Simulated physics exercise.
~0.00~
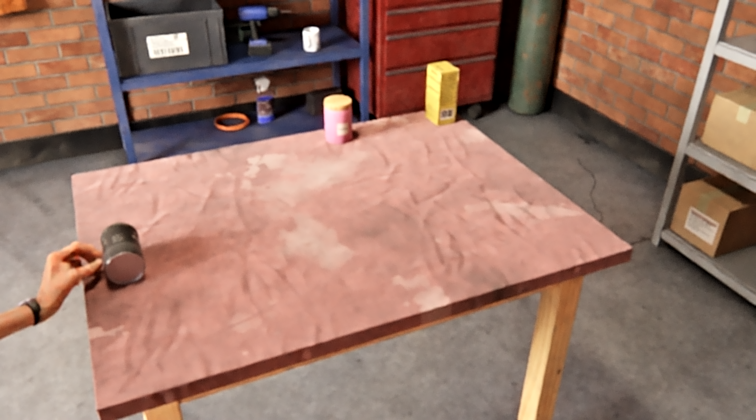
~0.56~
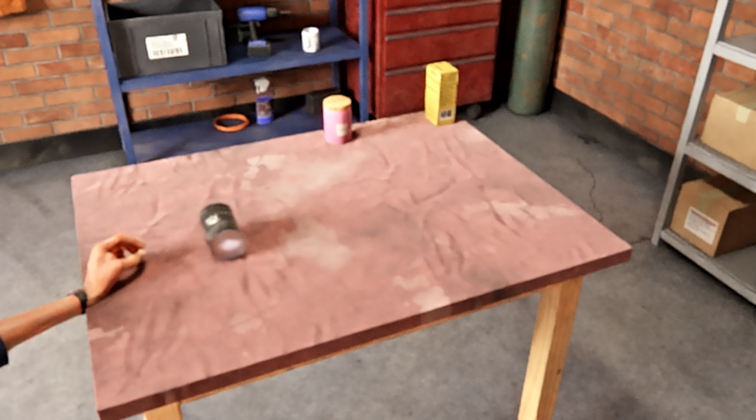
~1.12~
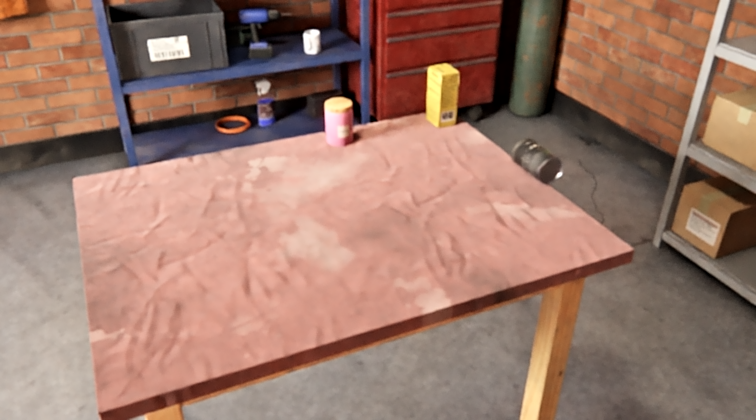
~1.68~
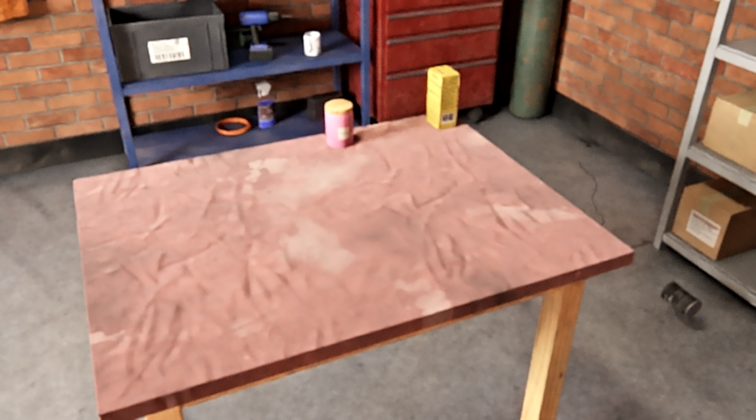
A hand sent a black tin on its side across a cloth-covered table and drew back as the tin moved right, past a pink jar and a yellow carton that stayed put, until it went off the right edge and dropped toward the floor.
